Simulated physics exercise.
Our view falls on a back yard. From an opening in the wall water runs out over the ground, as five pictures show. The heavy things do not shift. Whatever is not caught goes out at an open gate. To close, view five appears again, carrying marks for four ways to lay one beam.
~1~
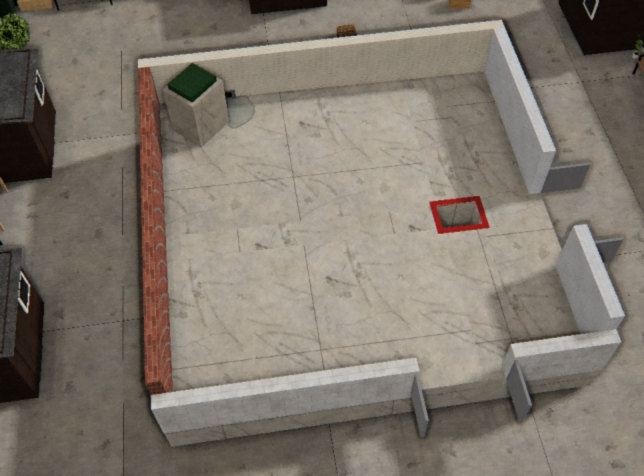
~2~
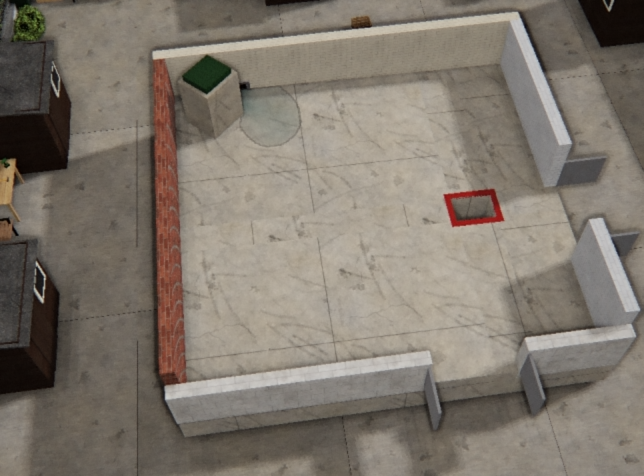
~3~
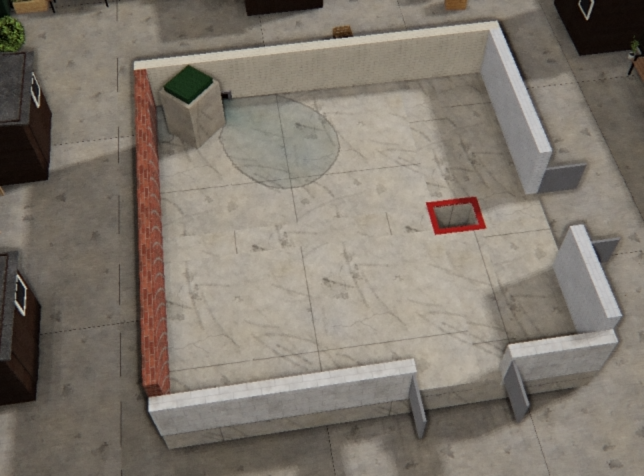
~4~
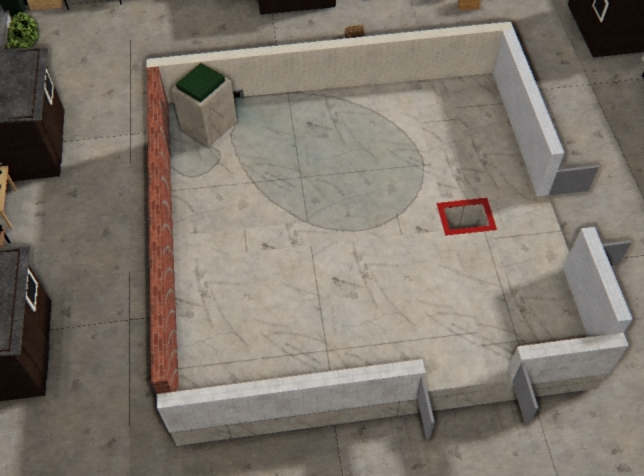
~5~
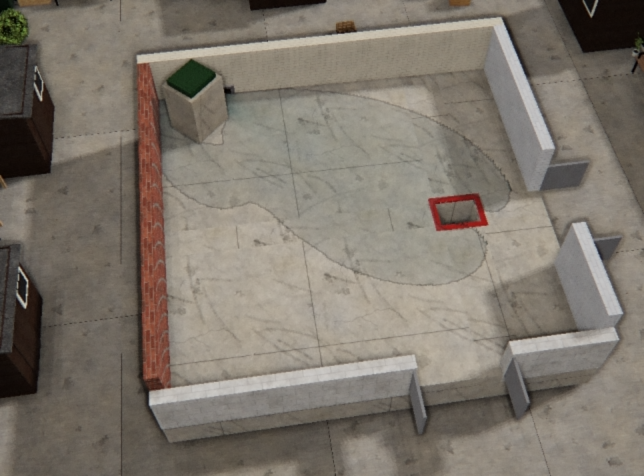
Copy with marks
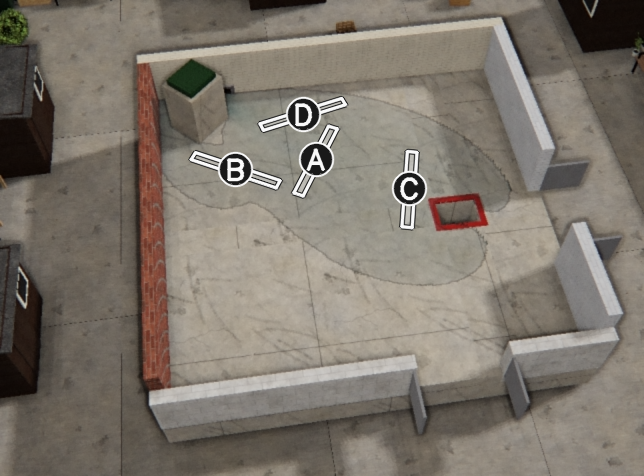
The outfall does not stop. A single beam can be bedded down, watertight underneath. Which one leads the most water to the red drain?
B.
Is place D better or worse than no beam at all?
It is worse.
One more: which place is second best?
D.
On the marked copy, A from (298, 194) to (332, 127); B from (193, 156) to (278, 184); C from (407, 227) to (412, 151); D from (261, 127) to (343, 101).
Choosing A, about 4 % of the stream runs into the red drain, about 90 % out by the gates.
Choosing B, about 31 % of the stream runs into the red drain, about 65 % out by the gates.
Choosing C, next to none of the stream runs into the red drain, about 97 % out by the gates.
Choosing D, about 14 % of the stream runs into the red drain, about 82 % out by the gates.
